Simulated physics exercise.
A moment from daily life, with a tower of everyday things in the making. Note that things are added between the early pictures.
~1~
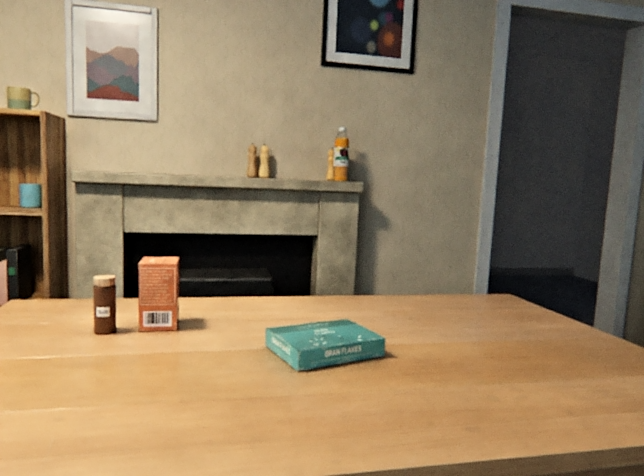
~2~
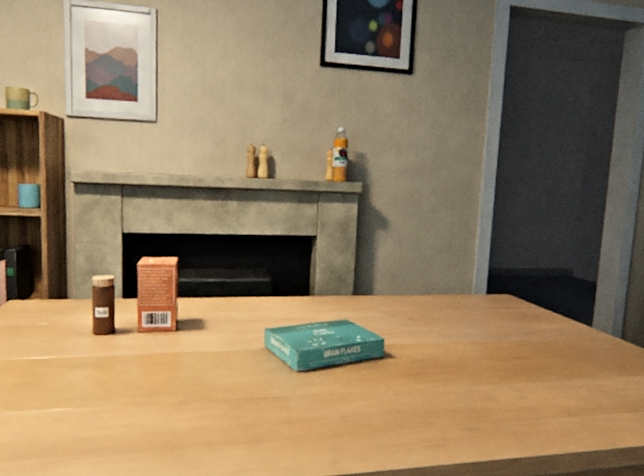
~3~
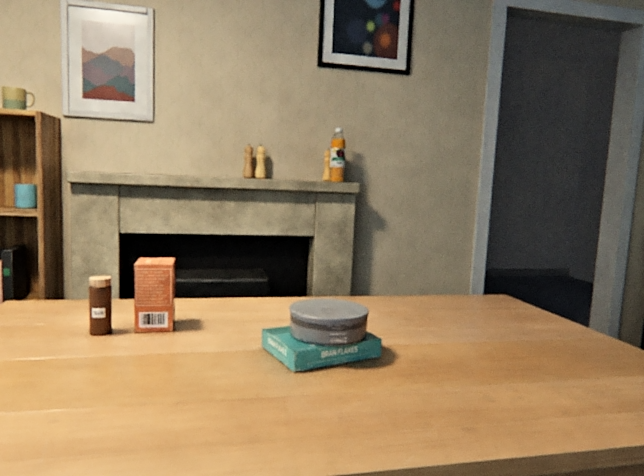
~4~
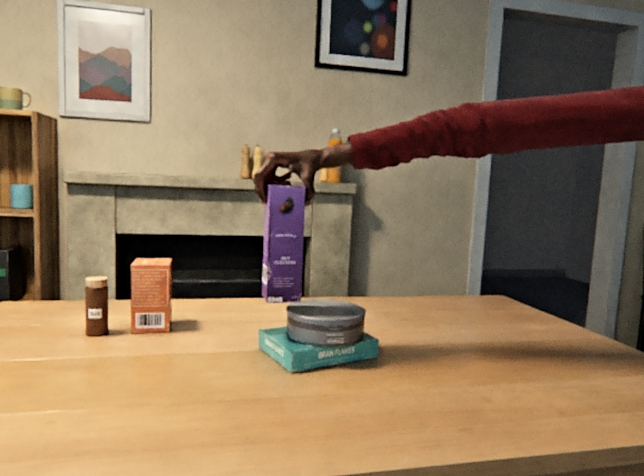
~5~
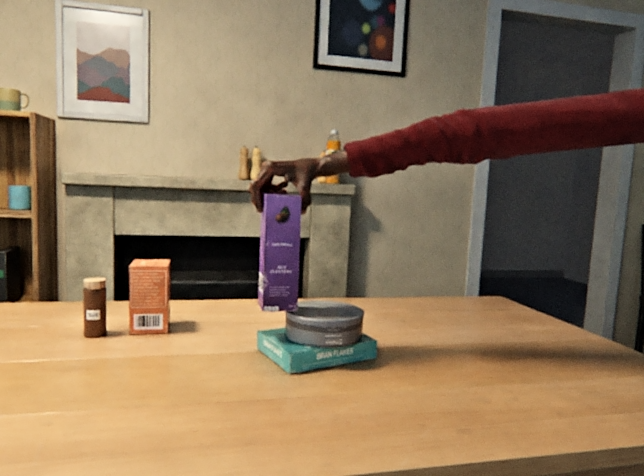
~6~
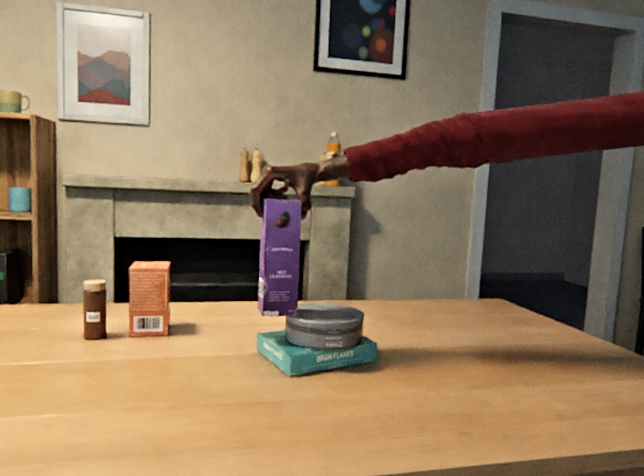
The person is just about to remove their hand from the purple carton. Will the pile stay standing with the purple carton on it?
No.
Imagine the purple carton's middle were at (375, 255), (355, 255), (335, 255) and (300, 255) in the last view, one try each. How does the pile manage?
The pile goes down on try one, does not fall on try two, does not fall on try three and does not fall on try four.
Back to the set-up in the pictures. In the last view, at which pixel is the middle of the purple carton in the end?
Around (190, 343).
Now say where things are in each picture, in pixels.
In the first frame, the last thing is not in view yet.
In the second frame, the last thing is not in view yet; brown shaker (104, 305).
In the third frame, the last thing is not in view yet; grey tub (329, 321).
In the fourth frame, still above its spot; purple carton (283, 243); brown shaker (97, 306).
In the fifth frame, set down, still held; purple carton (279, 251); grey tub (324, 323).
In the sixth frame, set down, still held; purple carton (279, 256); brown shaker (95, 309).
Then, 0.40 s on from there, purple carton now fallen.
Then, 0.50 s on from there, things are still on the move.
In the end, fallen, purple carton; the other 4 unmoved. At the end, from the last picture's camera, purple carton near (190, 342). The pile comes apart.
